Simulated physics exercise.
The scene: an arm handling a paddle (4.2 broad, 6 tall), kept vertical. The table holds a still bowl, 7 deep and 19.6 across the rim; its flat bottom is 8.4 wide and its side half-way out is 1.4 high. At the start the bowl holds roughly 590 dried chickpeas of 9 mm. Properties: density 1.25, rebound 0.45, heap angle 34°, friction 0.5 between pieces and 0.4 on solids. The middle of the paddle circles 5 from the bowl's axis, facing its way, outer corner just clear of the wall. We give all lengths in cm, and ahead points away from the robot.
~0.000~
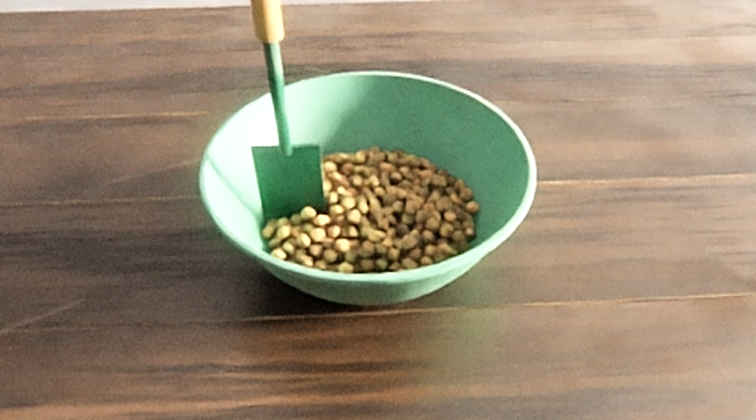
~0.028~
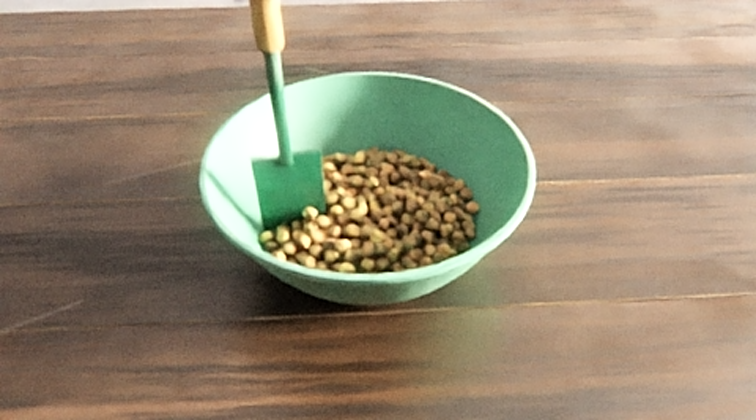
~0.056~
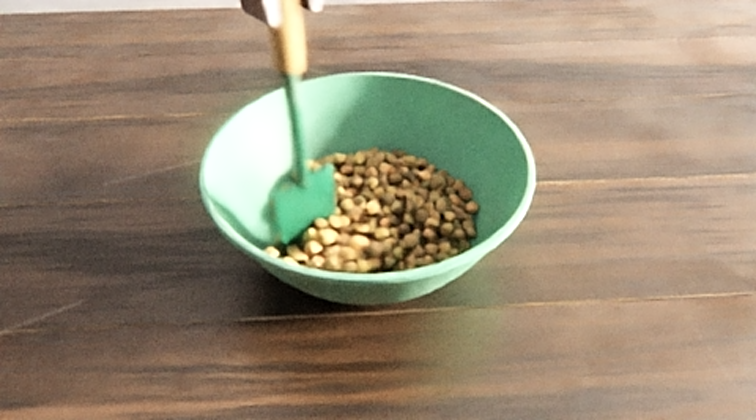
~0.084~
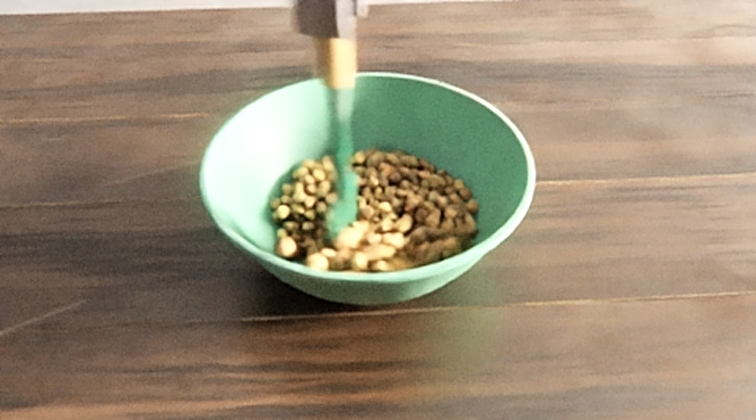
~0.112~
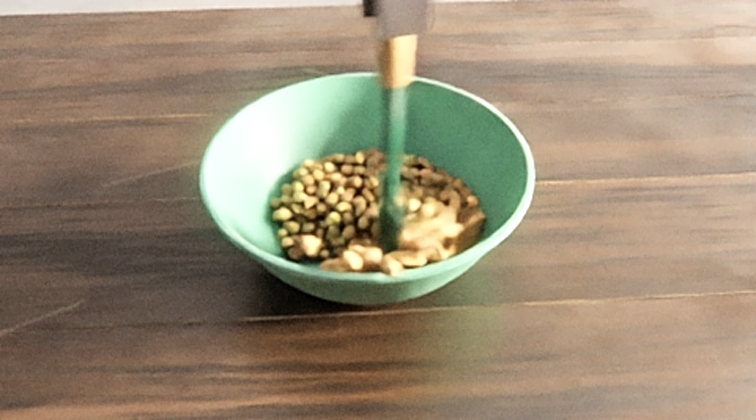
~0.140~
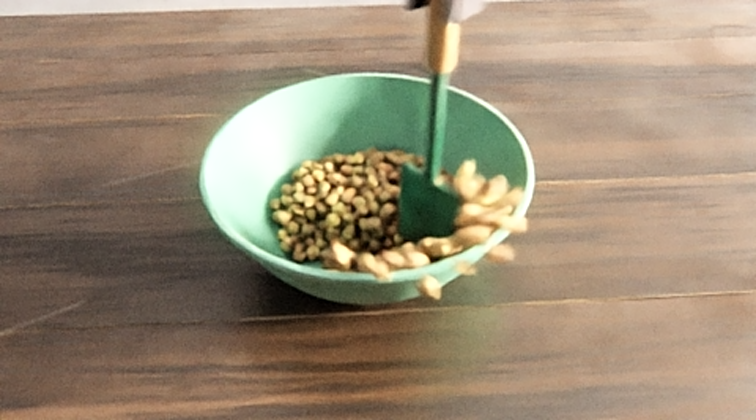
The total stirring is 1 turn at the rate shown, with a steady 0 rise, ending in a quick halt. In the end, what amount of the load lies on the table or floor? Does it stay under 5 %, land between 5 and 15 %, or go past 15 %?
It goes past 15 %.
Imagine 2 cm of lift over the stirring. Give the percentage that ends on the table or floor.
10 per cent, roughly.
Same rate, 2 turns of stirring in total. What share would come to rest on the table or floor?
35 %.
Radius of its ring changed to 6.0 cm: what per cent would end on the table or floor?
Near 0 %.
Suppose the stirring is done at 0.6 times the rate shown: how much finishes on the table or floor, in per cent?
Estimated share: Close to 5 per cent.
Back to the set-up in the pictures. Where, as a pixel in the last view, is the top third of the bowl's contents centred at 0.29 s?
In the last picture it sits around (319, 132).
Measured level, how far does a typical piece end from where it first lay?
8 centimetres.
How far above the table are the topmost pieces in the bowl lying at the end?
I'd guess close to 5.5 centimetres.
After 0.21 s, 215° round, highest piece 12 above the table; 554 in the bowl, 37 in flight or on the tool.
After 0.29 s, 297° round, highest piece 13 above the table; 509 in the bowl, 13 on the table or floor, 69 in flight or on the tool.
After 0.52 s, 0° round, highest piece 7 above the table; 455 in the bowl, 135 on the table or floor, 1 in flight or on the tool.
After 1.22 s, 0° round, highest piece 5 above the table; 455 in the bowl, 136 on the table or floor.
In the end, 455 in the bowl, 136 on the table or floor. That is 23 % on the table or floor.
